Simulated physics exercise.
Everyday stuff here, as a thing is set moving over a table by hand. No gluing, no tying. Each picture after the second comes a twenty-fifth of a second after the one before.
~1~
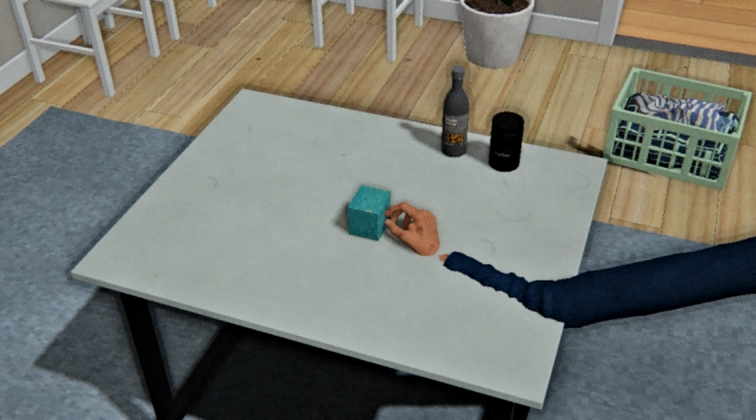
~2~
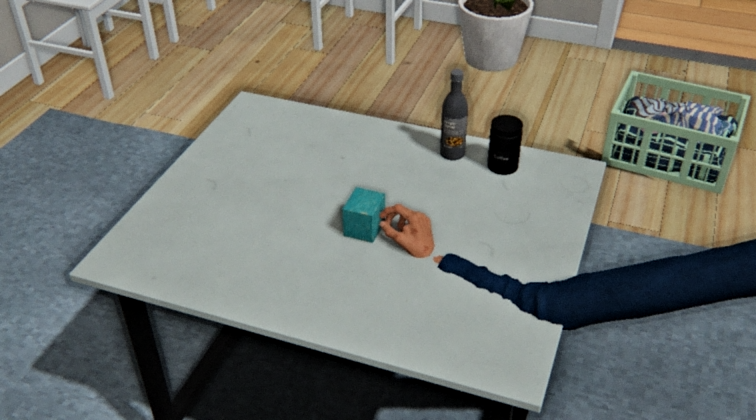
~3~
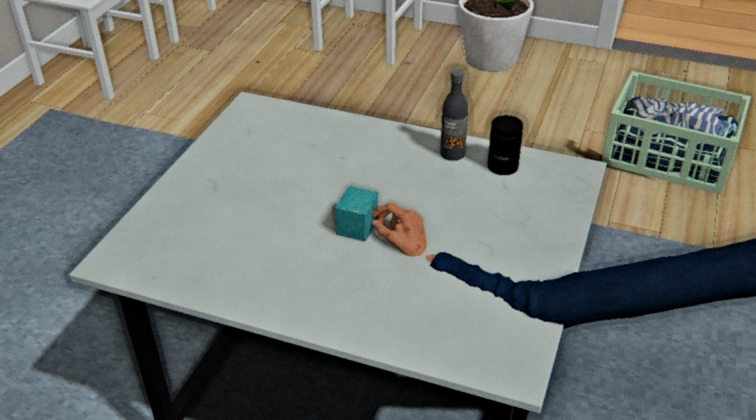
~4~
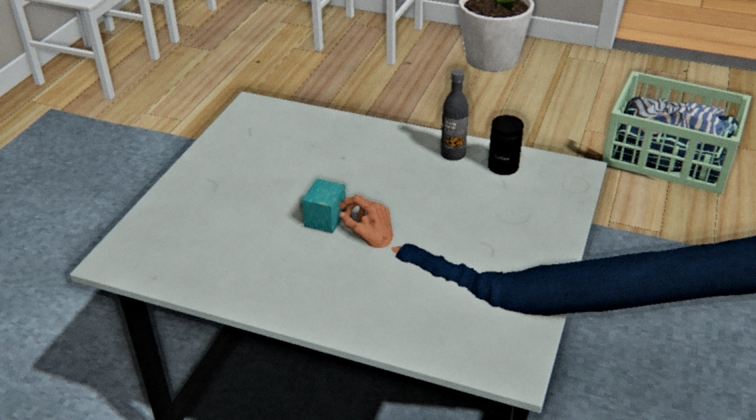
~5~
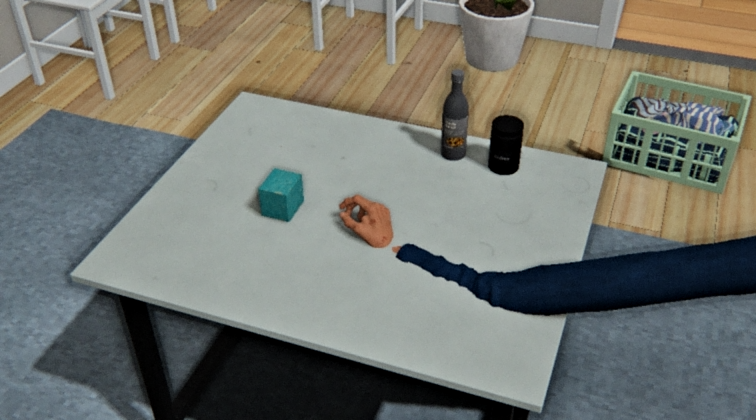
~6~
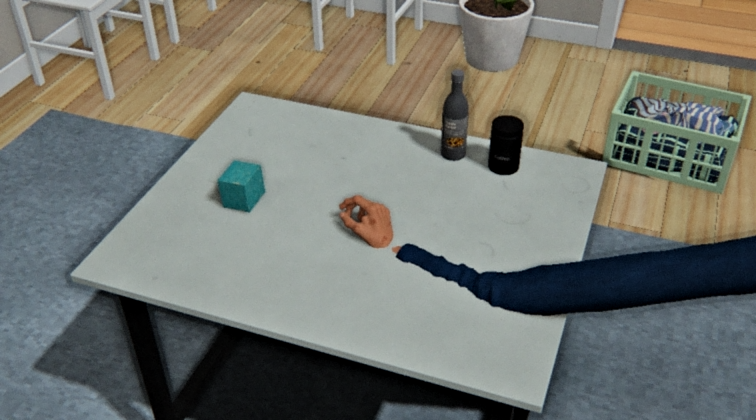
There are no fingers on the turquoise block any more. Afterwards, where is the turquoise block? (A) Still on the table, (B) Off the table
The answer is B.
Then, 0.30 s past the last view, turquoise block now off the table.
Then, 0.50 s past the last view, things are still on the move.
Finally, off the table, turquoise block.
